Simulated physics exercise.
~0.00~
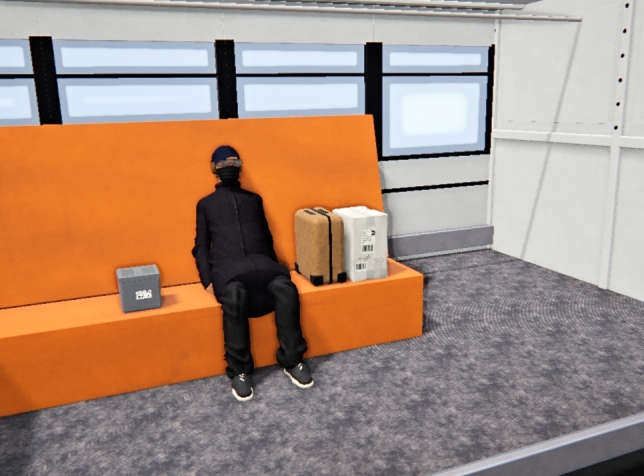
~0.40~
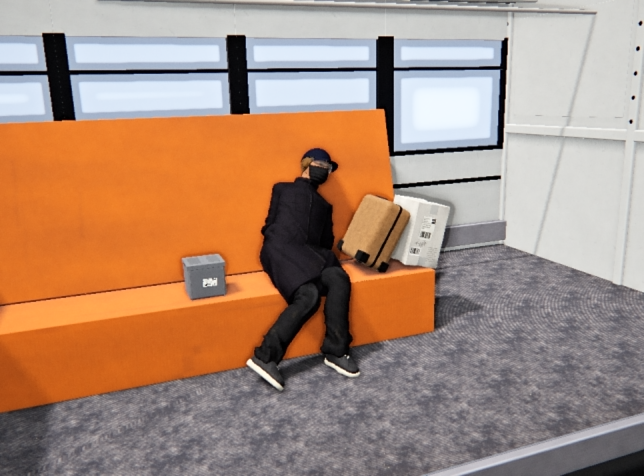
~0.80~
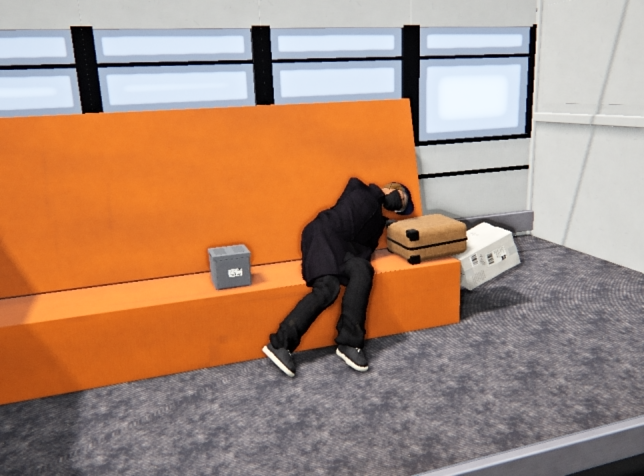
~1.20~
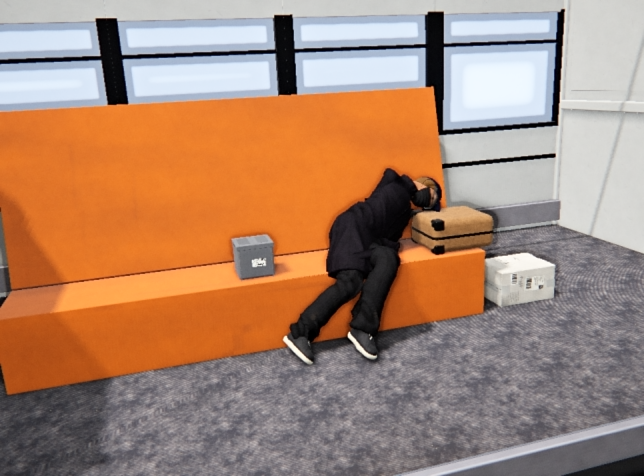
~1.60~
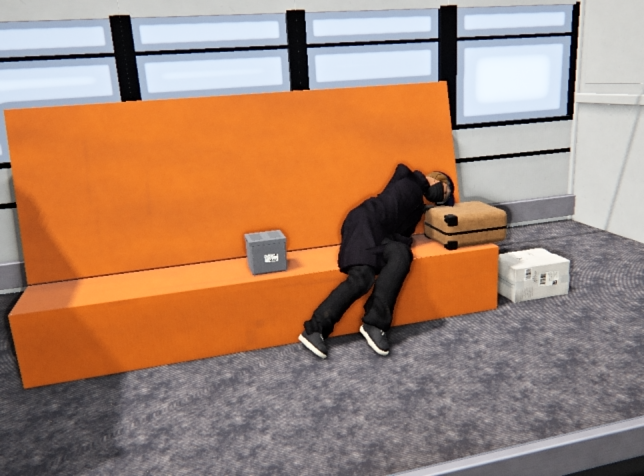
We see a masked passenger in black slump sideways on an orange bench toward a brown case and white pack, which tip over rightward. The white pack drops to the floor, while the passenger ends leaning against the case, still seated, and a grey tub remains on the bench.
